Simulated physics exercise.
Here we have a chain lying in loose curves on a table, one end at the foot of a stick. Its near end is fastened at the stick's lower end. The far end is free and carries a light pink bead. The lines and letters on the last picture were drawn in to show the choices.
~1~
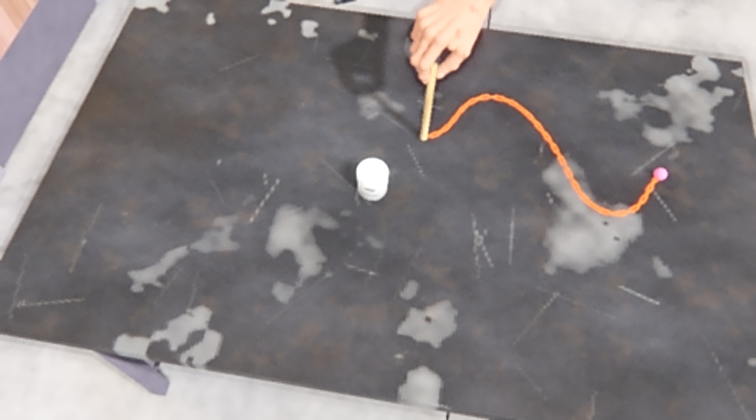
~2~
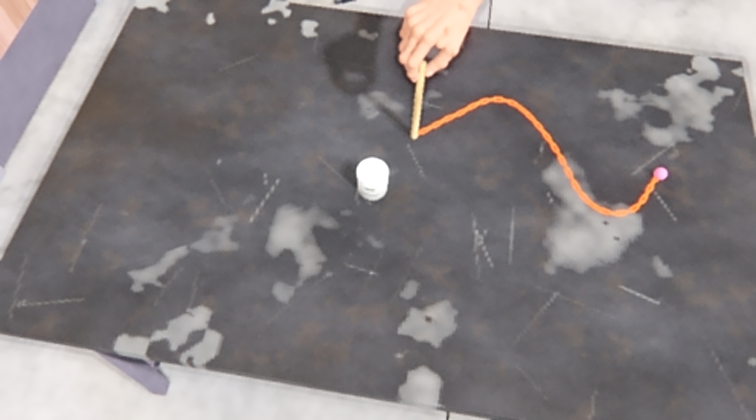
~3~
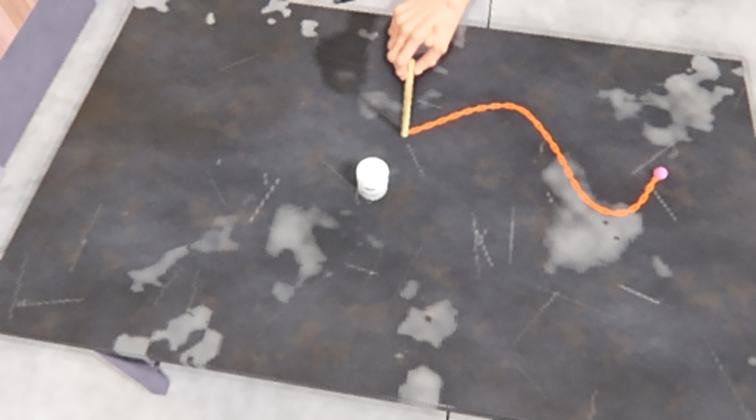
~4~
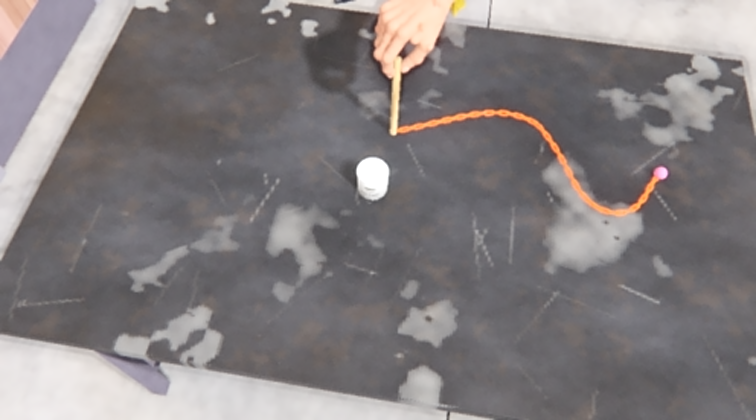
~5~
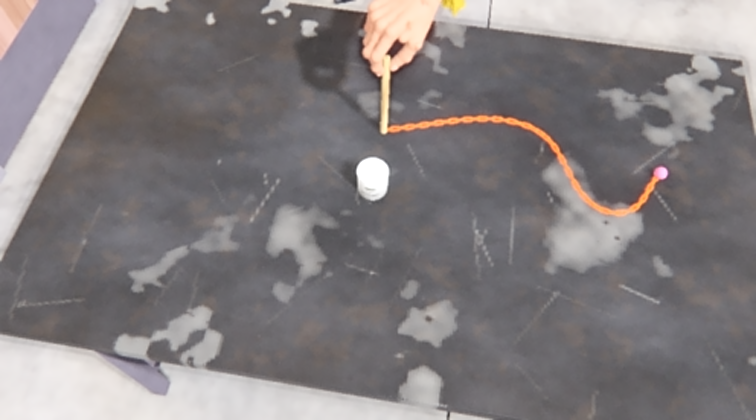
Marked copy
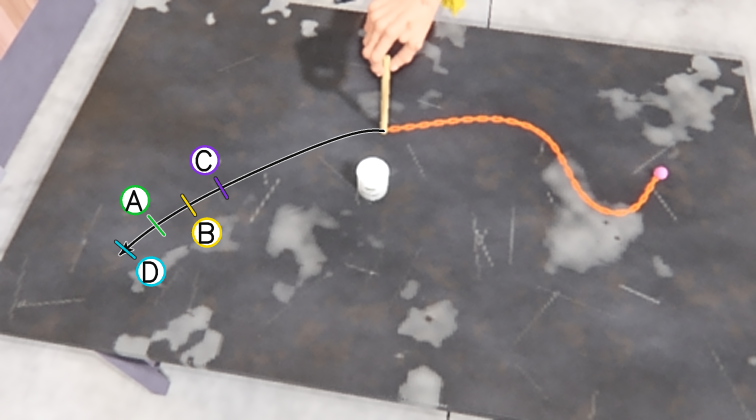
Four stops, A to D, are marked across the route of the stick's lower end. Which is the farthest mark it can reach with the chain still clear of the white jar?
All is well up to C.
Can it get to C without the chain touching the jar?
For that mark, yes.
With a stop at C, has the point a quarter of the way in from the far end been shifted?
Yes.
On the copy, A at (156, 225); B at (189, 205); C at (221, 188); D at (125, 250); the route from (384, 131) via (248, 175) to (120, 255).
On C. First, foot of the stick (327, 143), middle of the chain (503, 159), free end (661, 173).
Then, foot of the stick (271, 166), middle of the chain (452, 164), free end (631, 182).
Finally, foot of the stick (222, 189), middle of the chain (405, 170), free end (583, 176); nothing has been touched.
By contrast, A brings the chain against the jar; B brings the chain against the jar; D brings the chain against the jar.
